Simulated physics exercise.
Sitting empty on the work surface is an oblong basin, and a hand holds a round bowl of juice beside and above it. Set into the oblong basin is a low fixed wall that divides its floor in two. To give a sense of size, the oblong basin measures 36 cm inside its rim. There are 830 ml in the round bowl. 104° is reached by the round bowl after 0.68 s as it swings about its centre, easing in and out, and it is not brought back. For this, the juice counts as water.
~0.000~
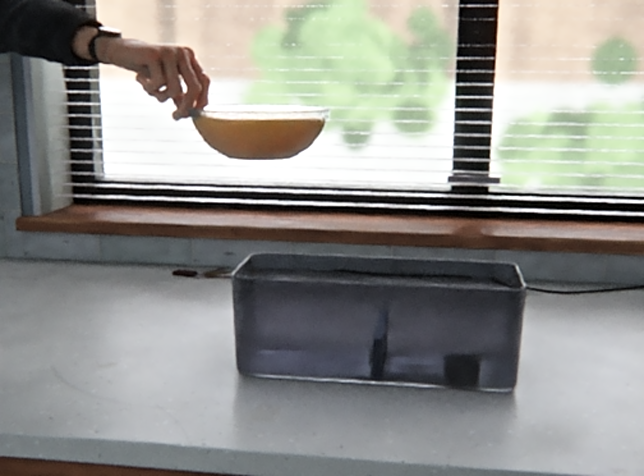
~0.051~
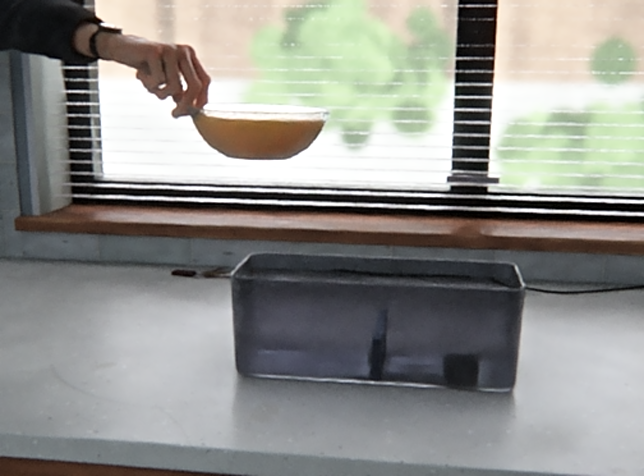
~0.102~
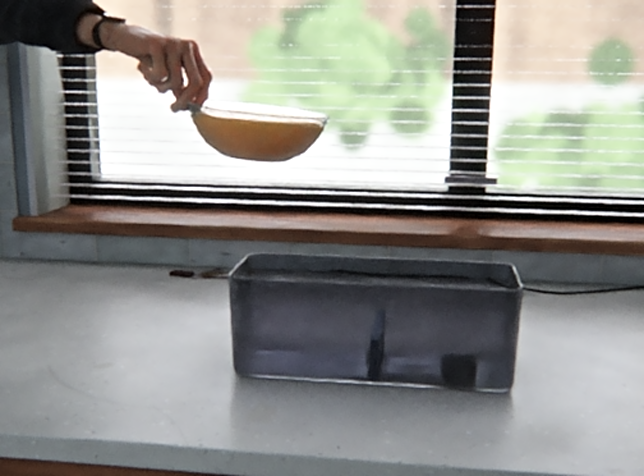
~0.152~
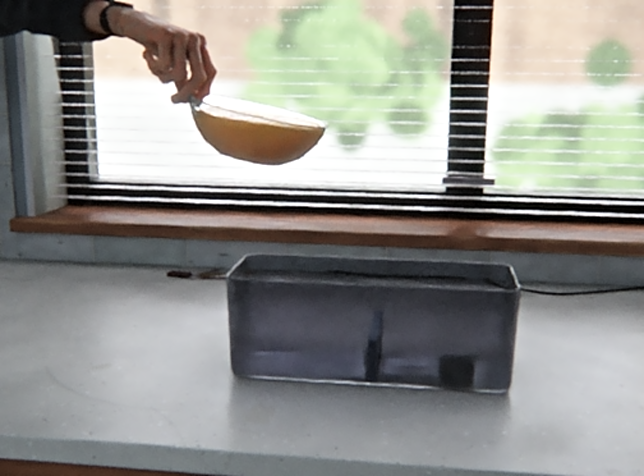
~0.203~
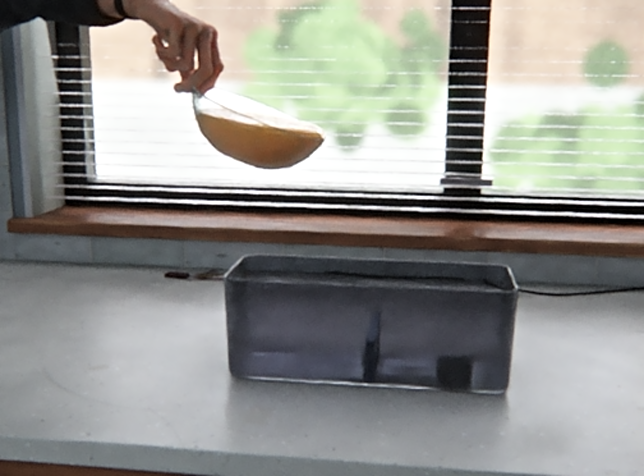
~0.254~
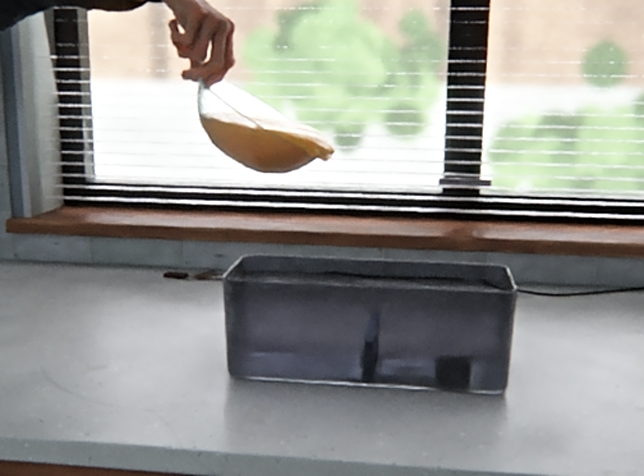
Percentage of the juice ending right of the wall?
39 per cent.
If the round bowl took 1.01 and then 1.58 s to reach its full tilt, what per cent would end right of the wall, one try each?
First 50, then 60 per cent.
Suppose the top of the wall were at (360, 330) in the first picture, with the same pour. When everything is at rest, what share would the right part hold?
In that case some 65 per cent.
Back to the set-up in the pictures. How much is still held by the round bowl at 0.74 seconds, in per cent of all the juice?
What remains is about 0 percent of it all.
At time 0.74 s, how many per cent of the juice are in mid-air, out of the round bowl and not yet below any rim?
Near 6 percent.
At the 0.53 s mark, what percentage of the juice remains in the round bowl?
I'd put it near 3 percent.
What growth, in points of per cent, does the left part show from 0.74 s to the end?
Around 2 in a hundred.
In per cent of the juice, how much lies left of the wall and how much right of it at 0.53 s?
Around 18 percent on the left and 32 on the right.
Then, 0.53 s in, the tilt is 92° and 3 per cent is still to pour, 18 is left of the wall and 31 right of it.
Then, 0.74 s in, the tilt is 104° and 0 per cent is still to pour, 49 is left of the wall and 38 right of it.
Then, 0.95 s in, the tilt is 104° and 0 per cent is still to pour, 50 is left of the wall and 38 right of it.
Then, 1.18 s in, the tilt is 104° and 0 per cent is still to pour, 51 is left of the wall and 39 right of it.
Finally, 51 per cent lies left of the wall, 39 right of it and 11 outside.
